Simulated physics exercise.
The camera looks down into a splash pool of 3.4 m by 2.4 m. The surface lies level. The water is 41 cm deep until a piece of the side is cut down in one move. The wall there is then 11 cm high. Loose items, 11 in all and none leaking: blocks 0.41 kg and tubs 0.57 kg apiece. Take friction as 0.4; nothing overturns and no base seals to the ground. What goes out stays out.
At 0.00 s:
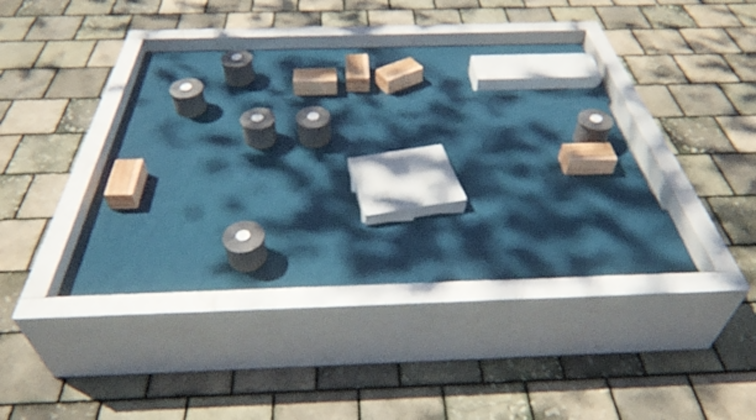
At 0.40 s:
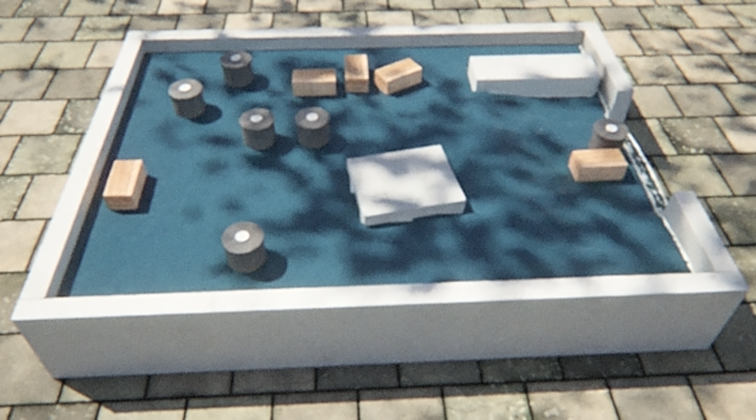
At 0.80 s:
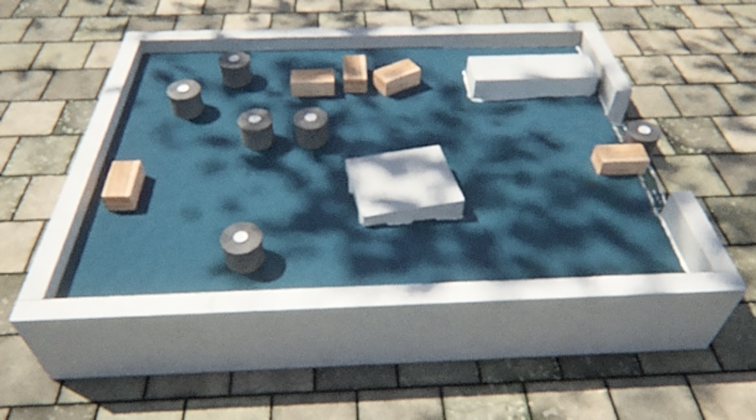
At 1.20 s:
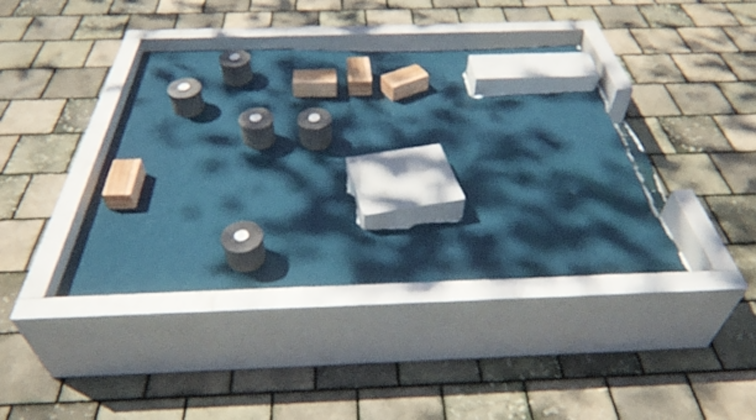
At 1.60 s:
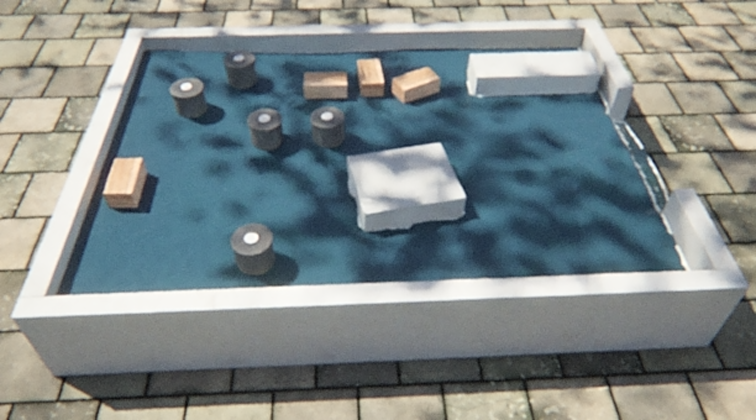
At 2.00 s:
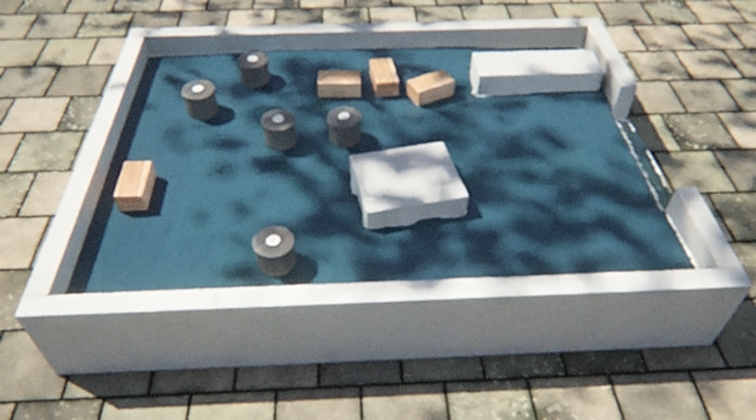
A rectangular splash pool with white walls and dark blue water sits on sunlit stone paving, seen from above by a still camera. Wooden blocks and dark grey tubs float mostly at the left and back, around a white slab near the middle and a long white block at back right. A gap opens in the right wall, a block and tub slip out through it, and the other floating pieces drift slowly rightward.
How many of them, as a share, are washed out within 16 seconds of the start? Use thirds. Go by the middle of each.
Share: Between one and two thirds.
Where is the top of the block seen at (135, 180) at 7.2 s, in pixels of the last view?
At about (153, 196).
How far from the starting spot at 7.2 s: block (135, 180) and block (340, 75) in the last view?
In that order: 10 cm, 80 cm.
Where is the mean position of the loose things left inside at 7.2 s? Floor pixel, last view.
Near (365, 183).
After 3.2 s 2 of 11 are out; 9 afloat.
After 7.2 s 3 of 11 are out; 8 afloat.
After 12.0 s 4 of 11 are out; 7 afloat.
After 16.0 s 6 of 11 are out; 5 afloat.
